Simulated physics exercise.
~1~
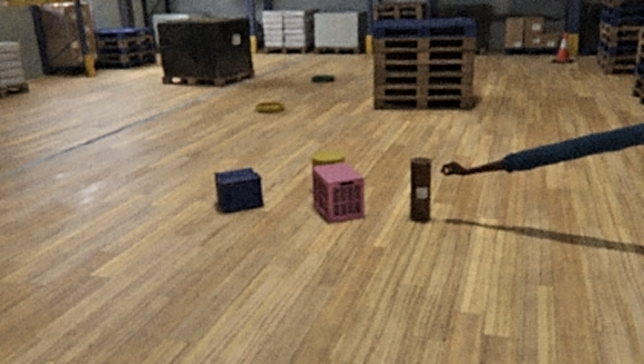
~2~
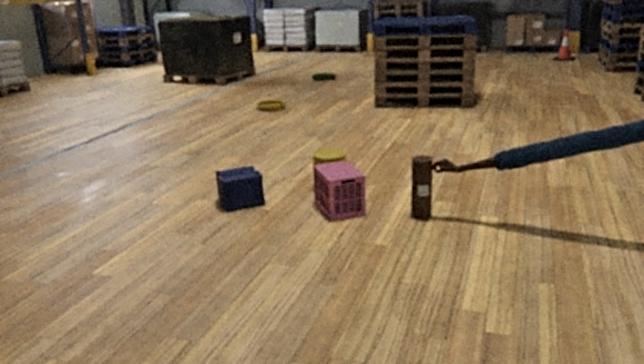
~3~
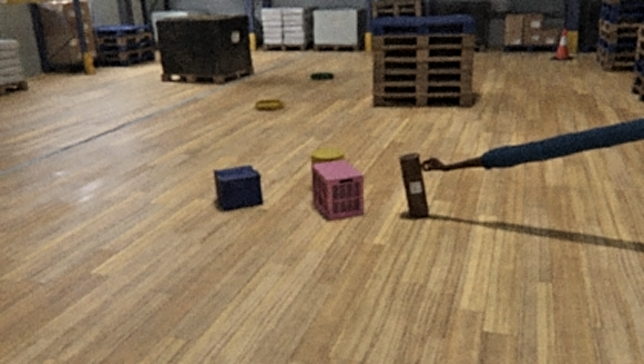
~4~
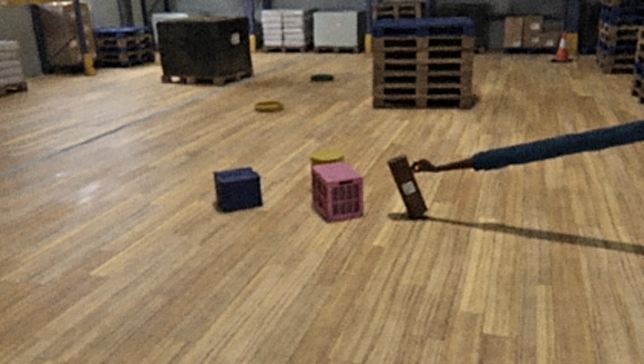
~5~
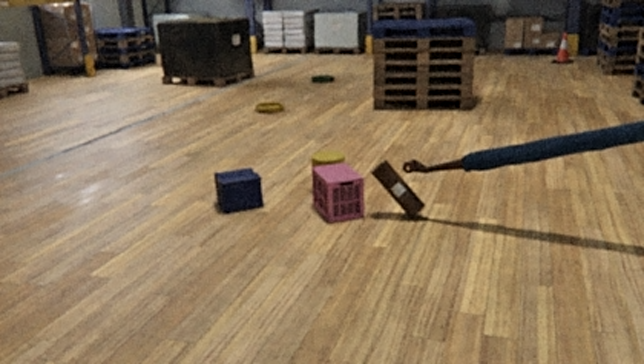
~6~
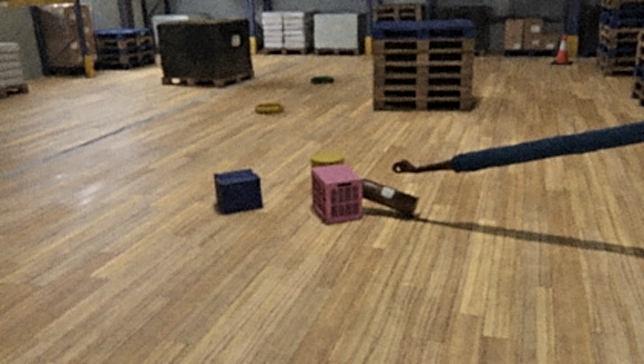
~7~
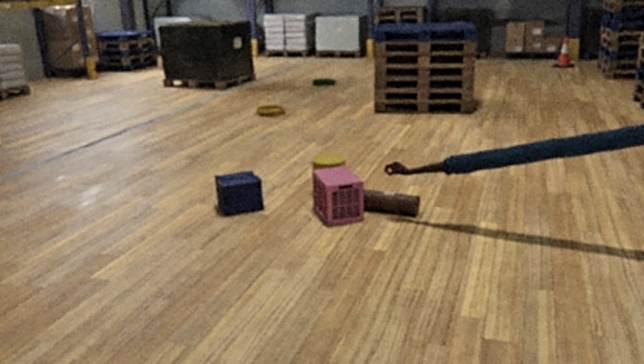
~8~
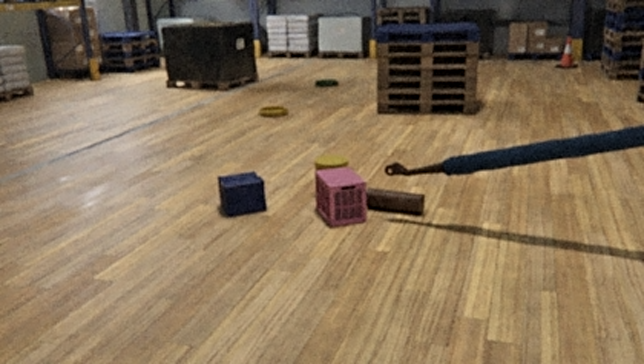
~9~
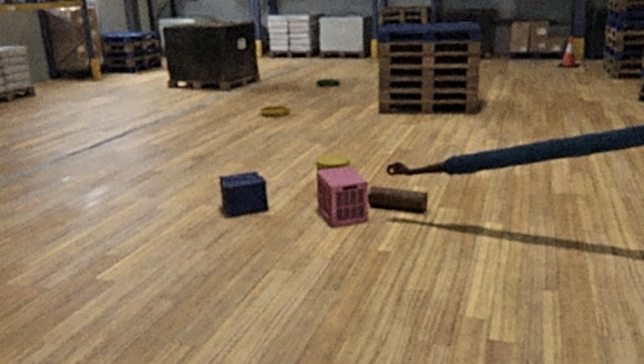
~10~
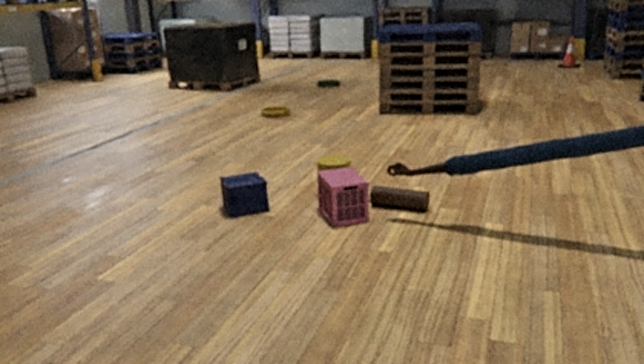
A brown canister tipped over to the left when a hand reached in from the right and pushed it near the top, and it ended up lying on the wooden floor beside a pink crate, while the blue box nearby stayed put.
